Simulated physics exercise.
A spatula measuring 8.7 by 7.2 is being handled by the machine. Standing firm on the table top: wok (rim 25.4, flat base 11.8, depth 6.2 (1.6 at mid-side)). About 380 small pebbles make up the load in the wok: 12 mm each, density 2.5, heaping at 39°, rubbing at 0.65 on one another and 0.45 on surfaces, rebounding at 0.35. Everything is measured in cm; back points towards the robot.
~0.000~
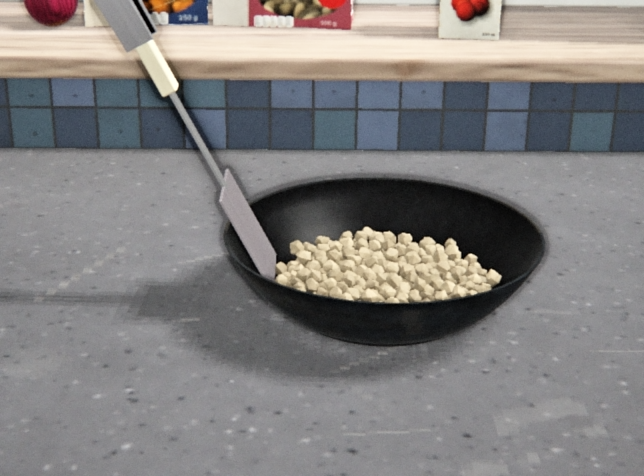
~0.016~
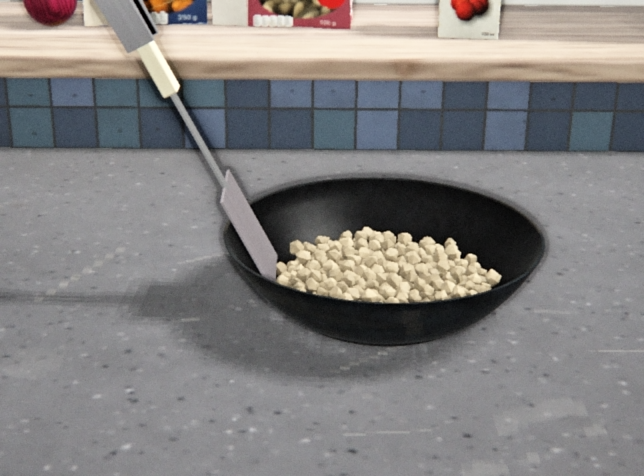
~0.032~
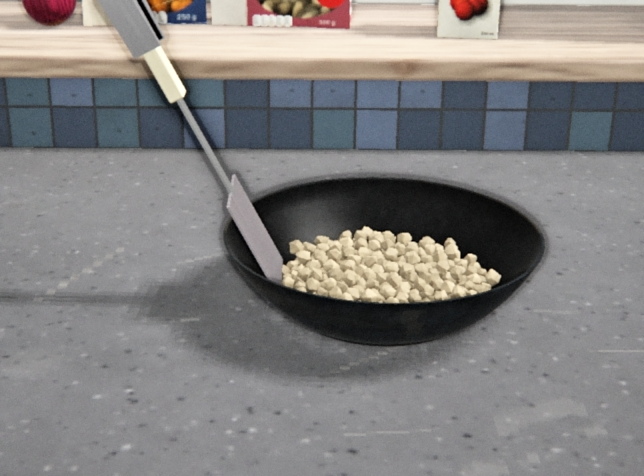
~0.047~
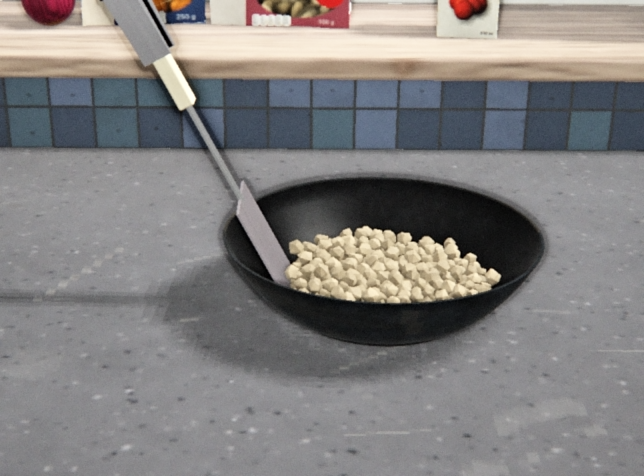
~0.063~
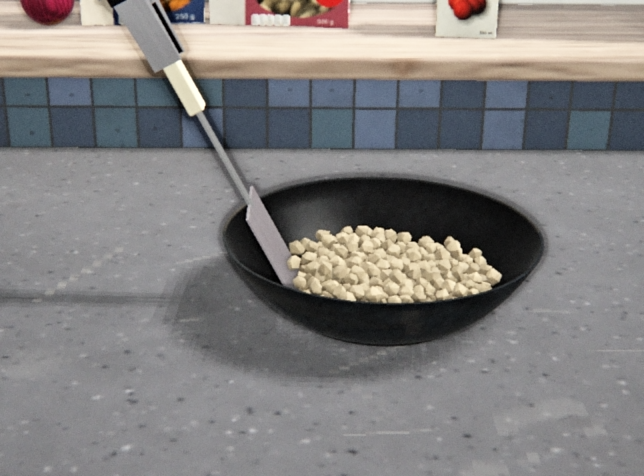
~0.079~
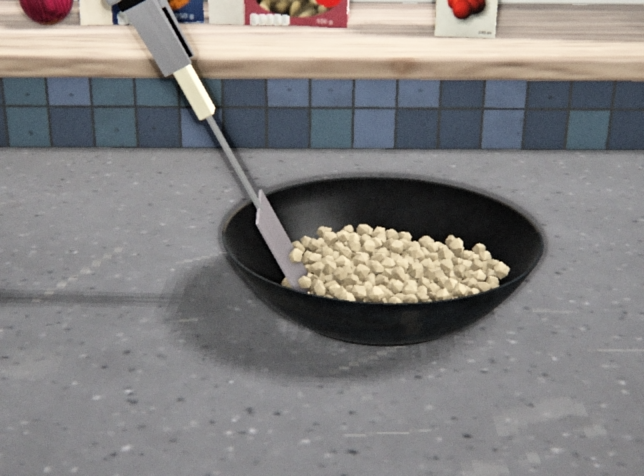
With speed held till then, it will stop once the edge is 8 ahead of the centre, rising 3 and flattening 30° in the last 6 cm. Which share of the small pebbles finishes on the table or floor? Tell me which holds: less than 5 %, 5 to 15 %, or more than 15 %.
5 to 15 % holds.
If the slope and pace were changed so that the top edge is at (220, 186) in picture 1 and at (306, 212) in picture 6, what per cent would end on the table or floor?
Near 35 in a hundred.
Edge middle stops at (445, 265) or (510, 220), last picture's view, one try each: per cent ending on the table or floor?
About 0 and 40 per cent.
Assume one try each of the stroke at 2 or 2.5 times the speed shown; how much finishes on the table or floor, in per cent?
Some 30 per cent, then some 30 per cent, on the table or floor.
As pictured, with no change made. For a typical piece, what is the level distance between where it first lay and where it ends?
Level distance of around 4 cm.
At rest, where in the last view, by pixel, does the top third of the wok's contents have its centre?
Close to pixel (489, 250).
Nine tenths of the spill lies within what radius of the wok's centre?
About 20 cm from the centre.
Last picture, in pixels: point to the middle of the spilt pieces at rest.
About (574, 292).
After 0.19 s, sloping 63°, highest piece 15 above the table; 375 in the wok, 1 on the blade or in flight.
After 0.29 s, sloping 51°, highest piece 18 above the table; 373 in the wok, 3 on the blade or in flight.
After 0.54 s, sloping 33°, highest piece 7 above the table; 347 in the wok, 27 on the table or floor, 2 on the blade or in flight.
After 1.59 s, sloping 33°, highest piece 7 above the table; 347 in the wok, 29 on the table or floor.
At rest, 347 in the wok, 29 on the table or floor. That is 8 % on the table or floor.
